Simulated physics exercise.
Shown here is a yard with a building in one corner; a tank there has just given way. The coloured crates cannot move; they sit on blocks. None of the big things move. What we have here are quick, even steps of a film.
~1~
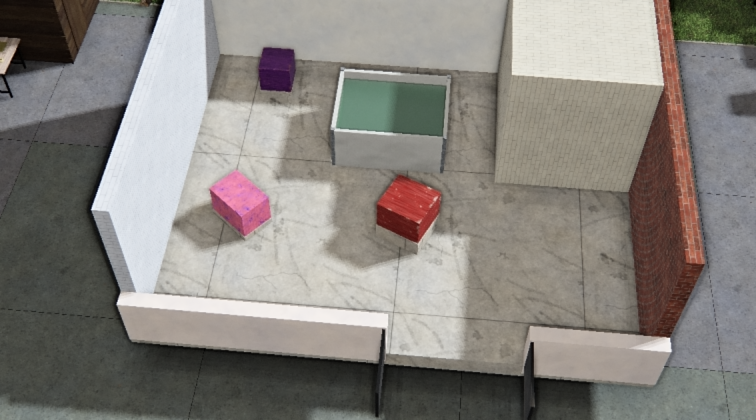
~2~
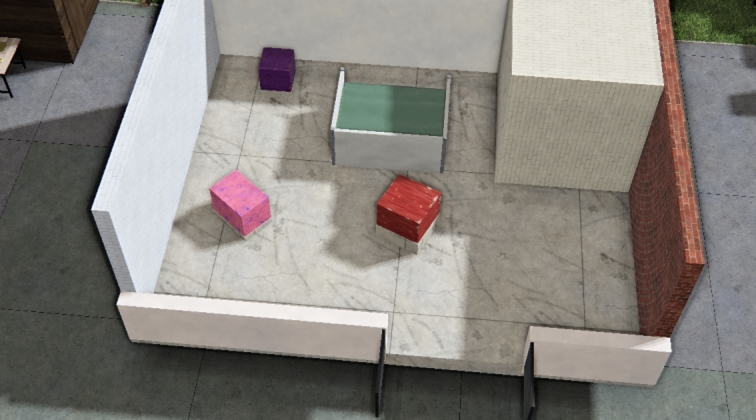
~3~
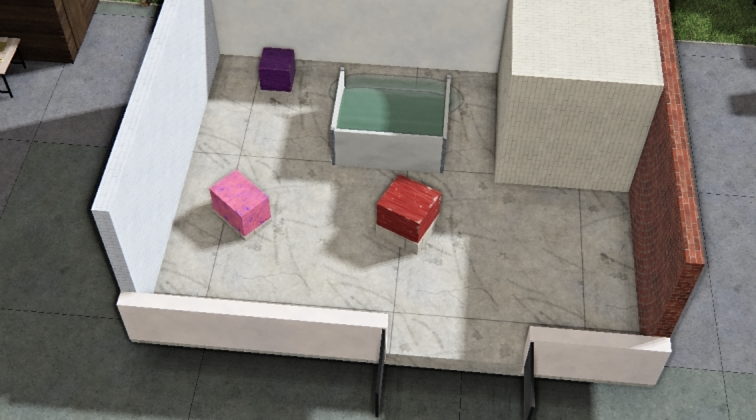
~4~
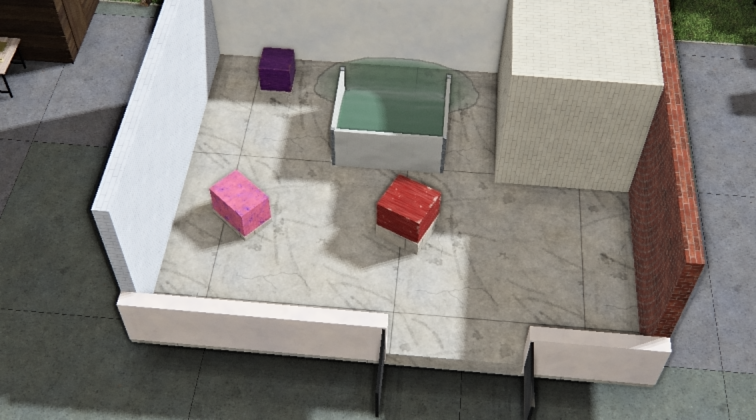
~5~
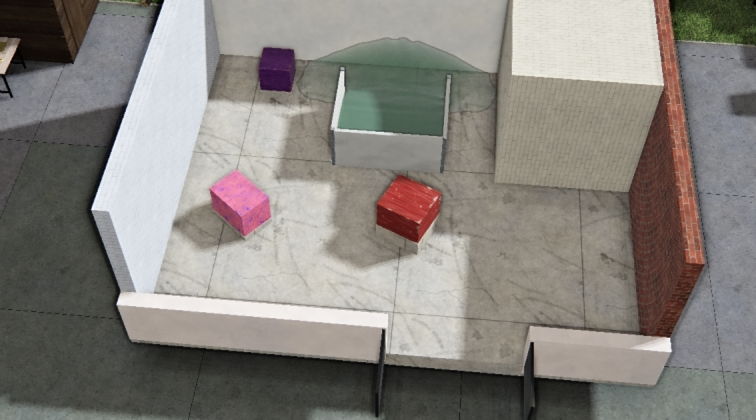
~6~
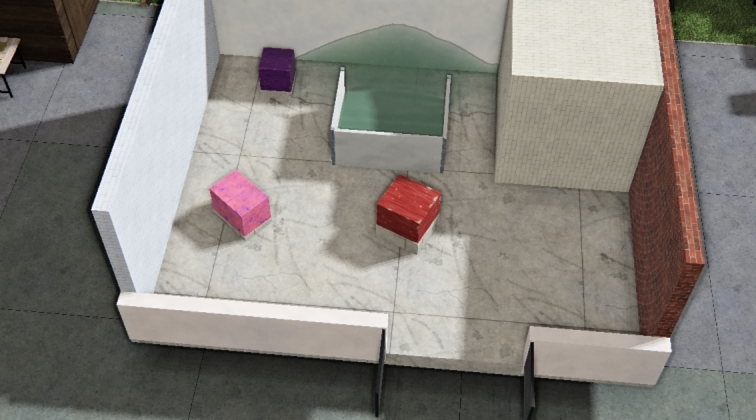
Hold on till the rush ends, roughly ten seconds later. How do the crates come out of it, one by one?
In the end the pink crate will be touched, the red crate will not be touched, the purple crate will be touched.
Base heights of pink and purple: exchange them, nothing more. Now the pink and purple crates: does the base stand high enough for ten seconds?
Pink: Flooded, purple: Flooded.
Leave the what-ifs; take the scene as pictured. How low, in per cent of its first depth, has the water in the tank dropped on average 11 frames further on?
Near 22 in a hundred.
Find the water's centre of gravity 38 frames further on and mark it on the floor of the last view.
Near pixel (345, 171).
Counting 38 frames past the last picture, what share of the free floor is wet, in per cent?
My guess is around 85 in a hundred.
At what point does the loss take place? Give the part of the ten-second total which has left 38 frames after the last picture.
It should be close to 60 percent by then.
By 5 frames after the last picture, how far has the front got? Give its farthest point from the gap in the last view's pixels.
About at (220, 57).
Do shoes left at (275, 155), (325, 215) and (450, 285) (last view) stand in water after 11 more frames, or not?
Result by point, in sequence: Waterlogged, then unwetted, then unwetted.
A moment on, water covers 15 % of the floor; the pink crate not reached, the red crate not reached, the purple crate water round its plinth.
Next, water covers 35 % of the floor; the pink crate not reached, the red crate water round its plinth, the purple crate water round its plinth.
Then, water covers 60 % of the floor; the pink crate water round its plinth, the red crate water round its plinth, the purple crate water round its plinth.
Later, water covers 85 % of the floor; the pink crate water round its plinth, the red crate water round its plinth, the purple crate water round its plinth.
In the end, water covers 90 % of the floor; the pink crate was topped, the red crate stayed above the water, the purple crate was topped.
